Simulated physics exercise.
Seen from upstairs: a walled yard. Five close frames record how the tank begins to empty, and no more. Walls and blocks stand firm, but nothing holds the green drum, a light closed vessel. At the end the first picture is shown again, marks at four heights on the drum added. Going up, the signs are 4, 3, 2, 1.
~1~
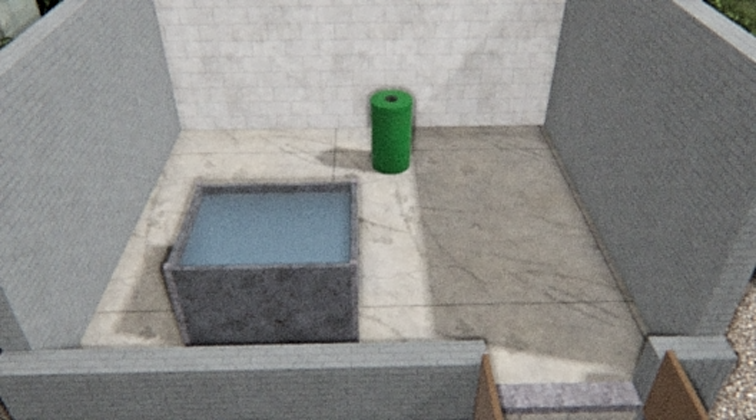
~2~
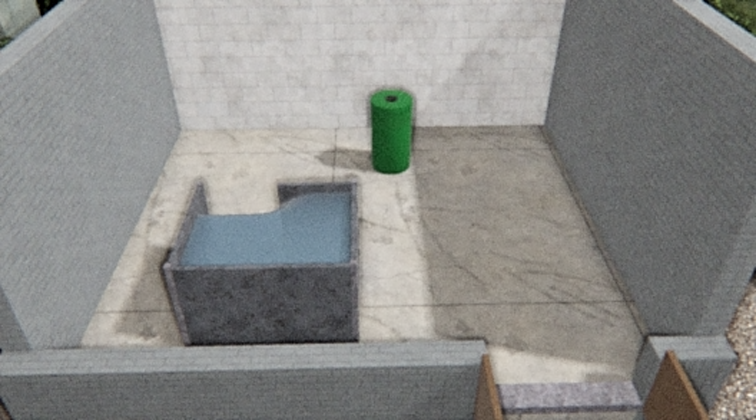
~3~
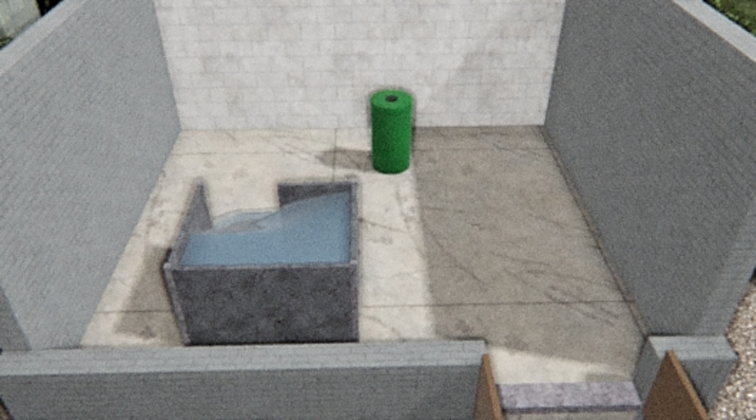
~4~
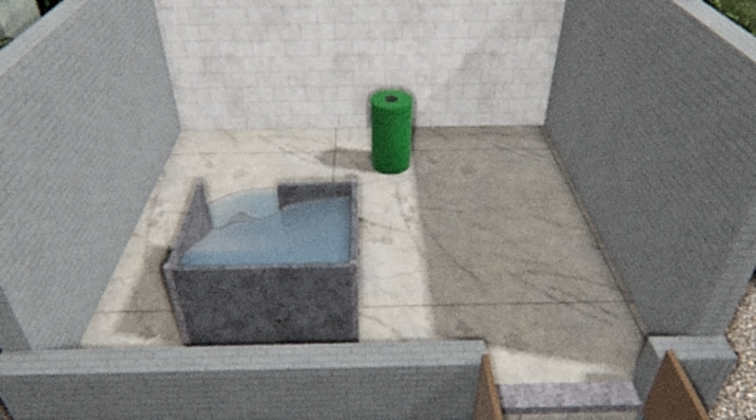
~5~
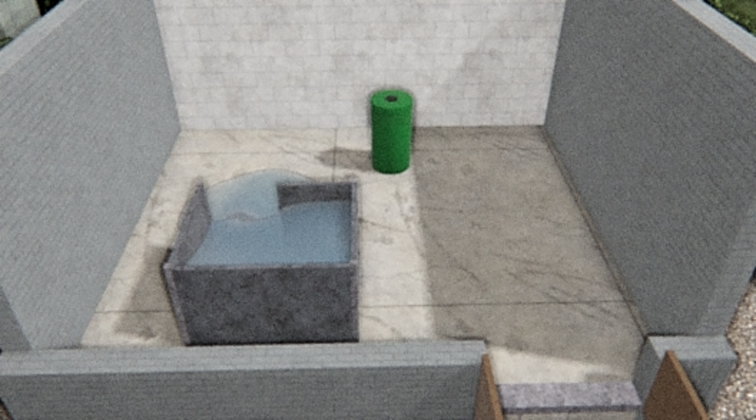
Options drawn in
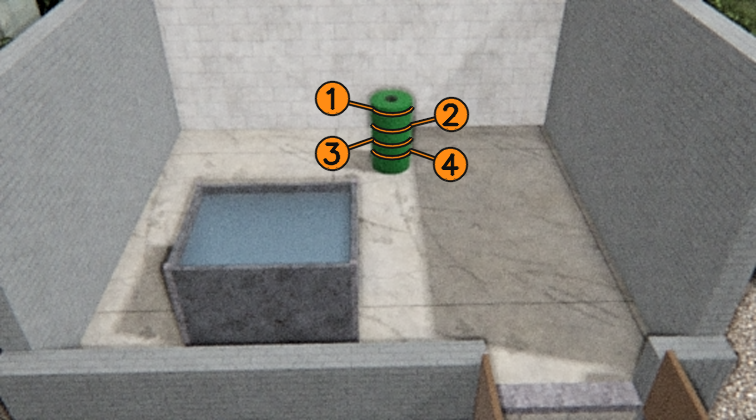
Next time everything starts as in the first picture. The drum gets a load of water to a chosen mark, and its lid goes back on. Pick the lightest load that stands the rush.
I would pick mark 4.
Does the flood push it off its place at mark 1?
No, that is safe.
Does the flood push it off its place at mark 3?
No, not at all.
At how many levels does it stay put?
All of the four.
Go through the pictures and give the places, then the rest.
Lid of the green drum at (392, 99); tank full, its middle at (271, 228); open gate at (565, 343).
Water covers 2 % of the ground, mostly out of sight from here.
Water covers 4 % of the ground, mostly out of sight from here.
Water covers 7 % of the ground, mostly out of sight from here.
Lid of the green drum at (392, 99); water covers 10 % of the ground and is seen nearest the drum at (283, 172).
On the marked copy, 1 at (392, 114); 2 at (392, 131); 3 at (392, 146); 4 at (392, 157); from the bottom up 4, 3, 2, 1.
Choosing 1, it does not move.
Choosing 2, it does not move.
Choosing 3, it does not move.
Choosing 4, it does not move.
